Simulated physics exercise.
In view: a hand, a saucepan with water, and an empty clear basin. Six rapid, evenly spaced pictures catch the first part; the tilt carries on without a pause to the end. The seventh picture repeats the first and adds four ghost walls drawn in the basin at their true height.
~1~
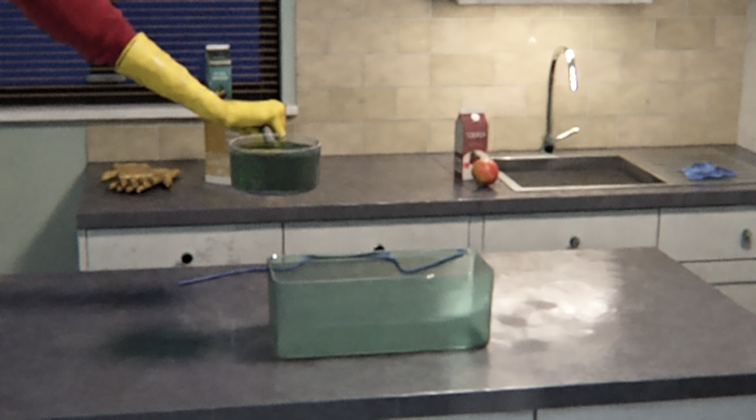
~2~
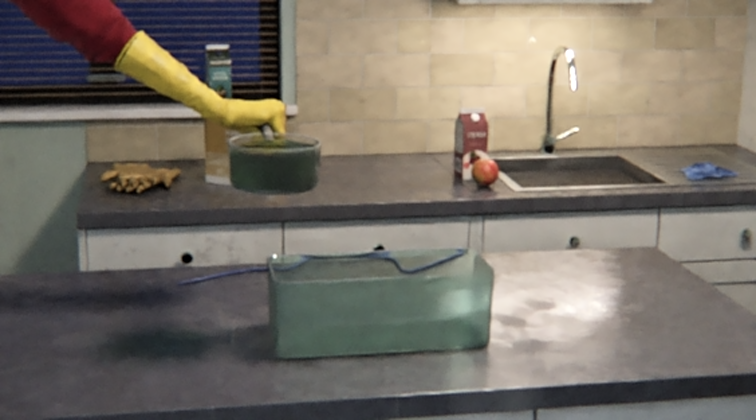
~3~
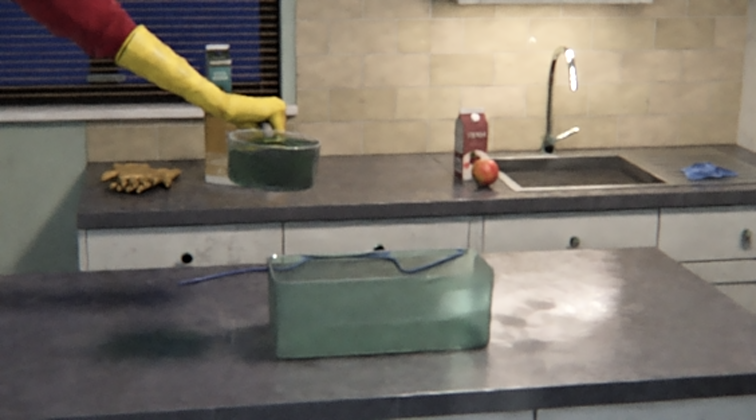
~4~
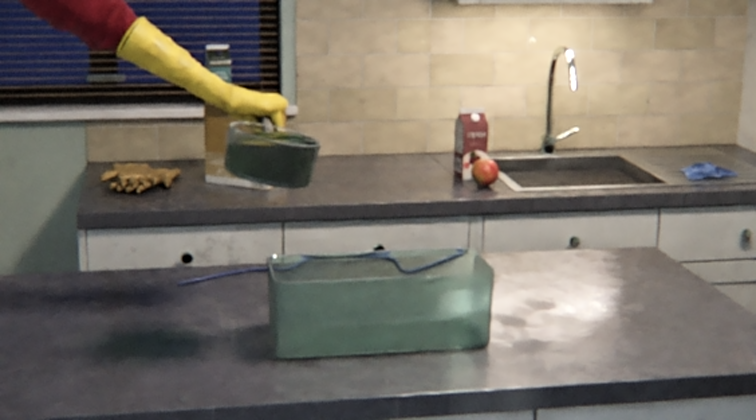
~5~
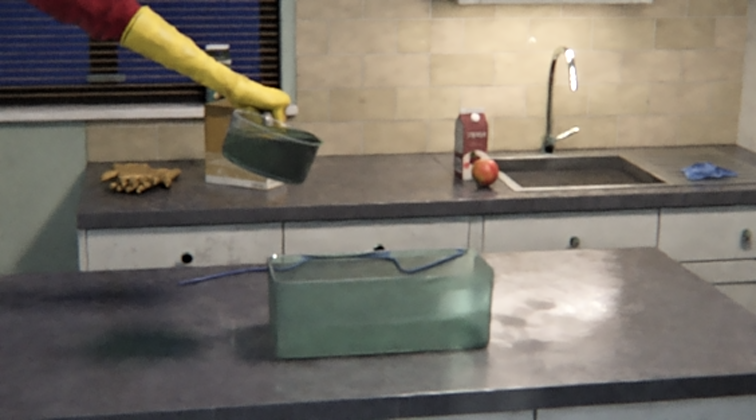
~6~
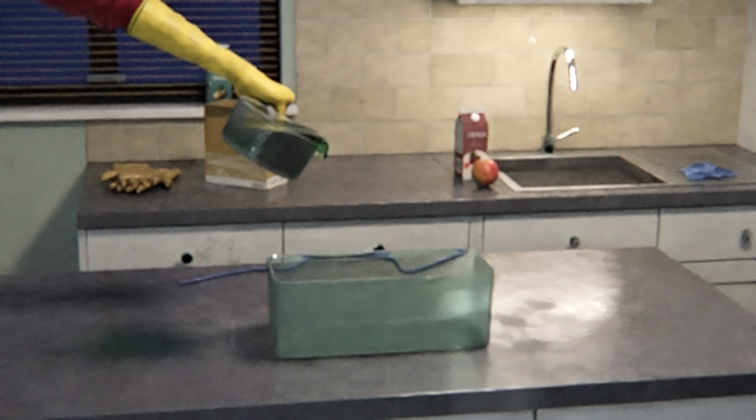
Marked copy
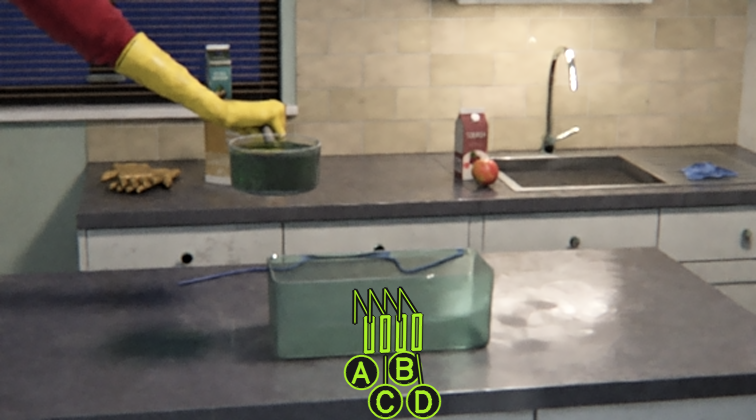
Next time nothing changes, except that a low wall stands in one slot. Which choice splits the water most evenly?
D is best.
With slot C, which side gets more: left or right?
The right side.
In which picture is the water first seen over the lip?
Picture 5.
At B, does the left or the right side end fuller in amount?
More ends on the right.
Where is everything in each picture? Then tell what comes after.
Upright, lip at (318, 141); basin from (277, 357) to (490, 345); nothing has left yet, in the first picture.
Upright, lip at (318, 141); nothing has left yet, in the second picture.
Tipped about 5°, lip at (318, 141); nothing has left yet, in the third picture.
Tipped about 12°, lip at (318, 141); nothing has left yet, in the fourth picture.
Tipped about 21°, lip at (318, 141); water is over the lip, down to (318, 141), in the fifth picture.
Tipped about 31°, lip at (318, 141); water is over the lip, down to (325, 155), in the sixth picture.
On the marked copy, A at (369, 357); B at (401, 355); C at (385, 356); D at (417, 354).
With A, about 8 % ends left of the wall and 89 % right of it; 3 % is lost outside.
With B, about 27 % ends left of the wall and 71 % right of it.
With C, about 13 % ends left of the wall and 84 % right of it; 3 % is lost outside.
With D, about 51 % ends left of the wall and 46 % right of it; 3 % is lost outside.
